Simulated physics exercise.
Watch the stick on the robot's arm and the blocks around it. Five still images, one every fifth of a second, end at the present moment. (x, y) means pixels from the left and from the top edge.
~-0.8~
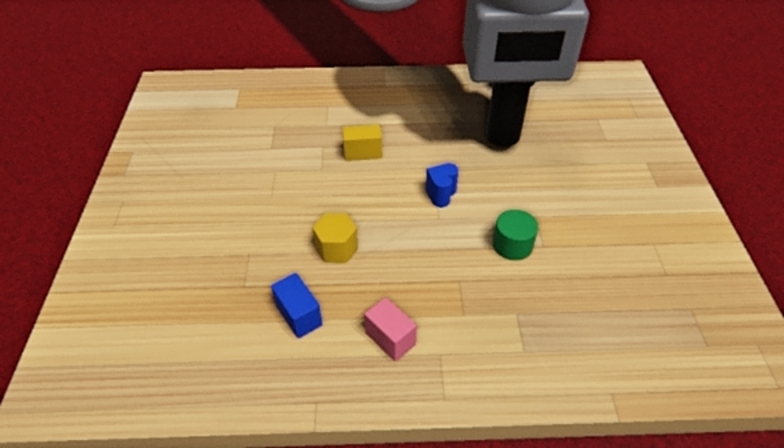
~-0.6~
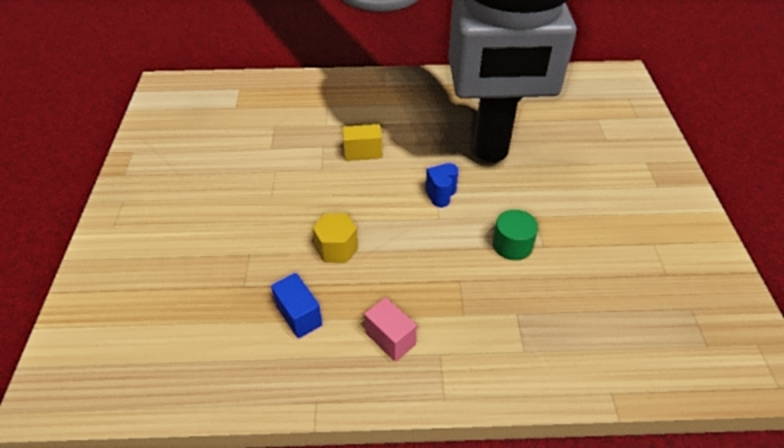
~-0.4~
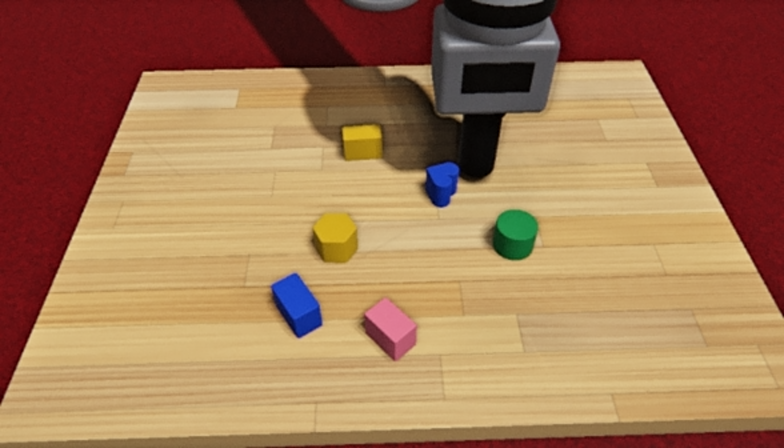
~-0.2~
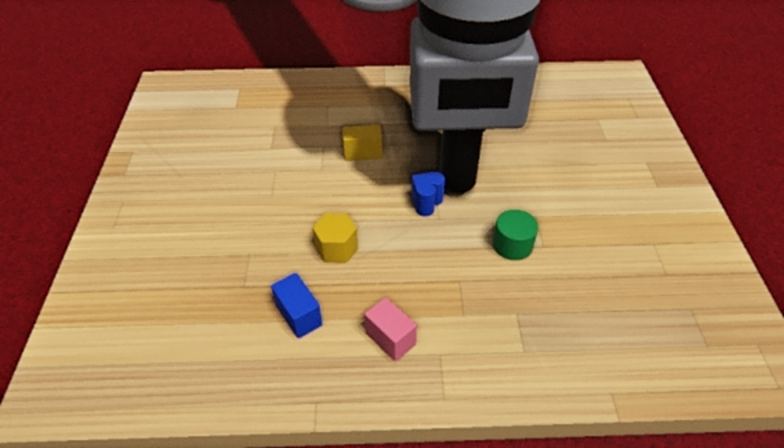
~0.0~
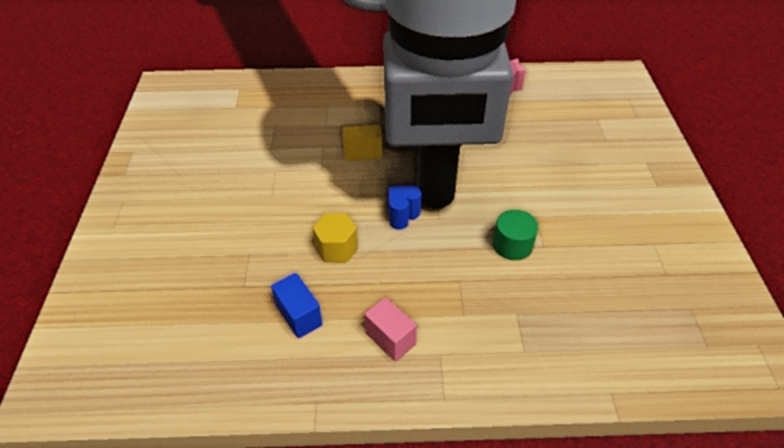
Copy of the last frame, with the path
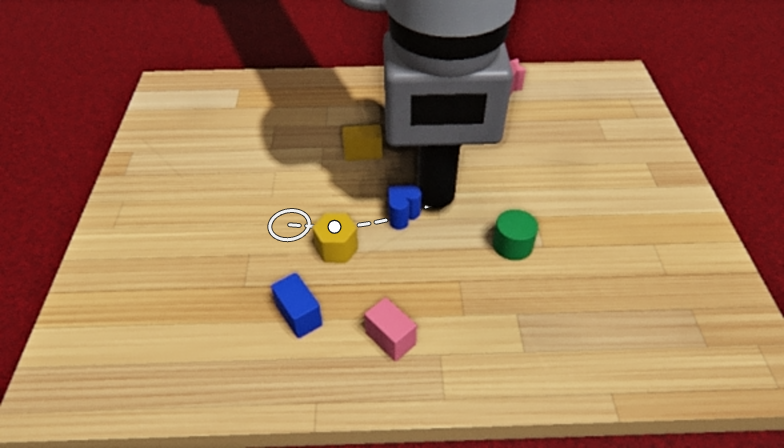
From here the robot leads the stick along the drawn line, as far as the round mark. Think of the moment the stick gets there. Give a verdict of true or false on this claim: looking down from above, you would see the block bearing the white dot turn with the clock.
That statement is accurate.
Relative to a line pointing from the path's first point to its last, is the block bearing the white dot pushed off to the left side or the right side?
It is displaced to the left.
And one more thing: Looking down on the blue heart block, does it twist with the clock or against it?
Turns anticlockwise.
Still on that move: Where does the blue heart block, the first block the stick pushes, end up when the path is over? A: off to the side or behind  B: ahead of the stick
A: Off to the side or behind.
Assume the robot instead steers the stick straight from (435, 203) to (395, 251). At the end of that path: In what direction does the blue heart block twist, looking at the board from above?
Overhead view: Clockwise.
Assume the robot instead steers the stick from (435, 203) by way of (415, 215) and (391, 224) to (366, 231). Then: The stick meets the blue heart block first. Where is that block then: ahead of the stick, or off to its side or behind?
I expect it to be in front.
The line goes from (435, 203) through (391, 219) and (340, 226) to (290, 225); the dot is on the yellow hexagon.
On the path given first. One third of the way, stick (390, 211); yellow hexagon (327, 231), turned 15° clockwise; blue heart block (357, 215), turned 20° anticlockwise.
Two thirds of the way, stick (339, 218); yellow hexagon (296, 256), turned 35° clockwise; blue heart block (323, 232), turned 85° anticlockwise.
At the end, stick (288, 217); blue rectangle (292, 299); yellow hexagon (294, 259), turned 40° clockwise; blue heart block (315, 231), turned 125° anticlockwise; green disc unmoved.
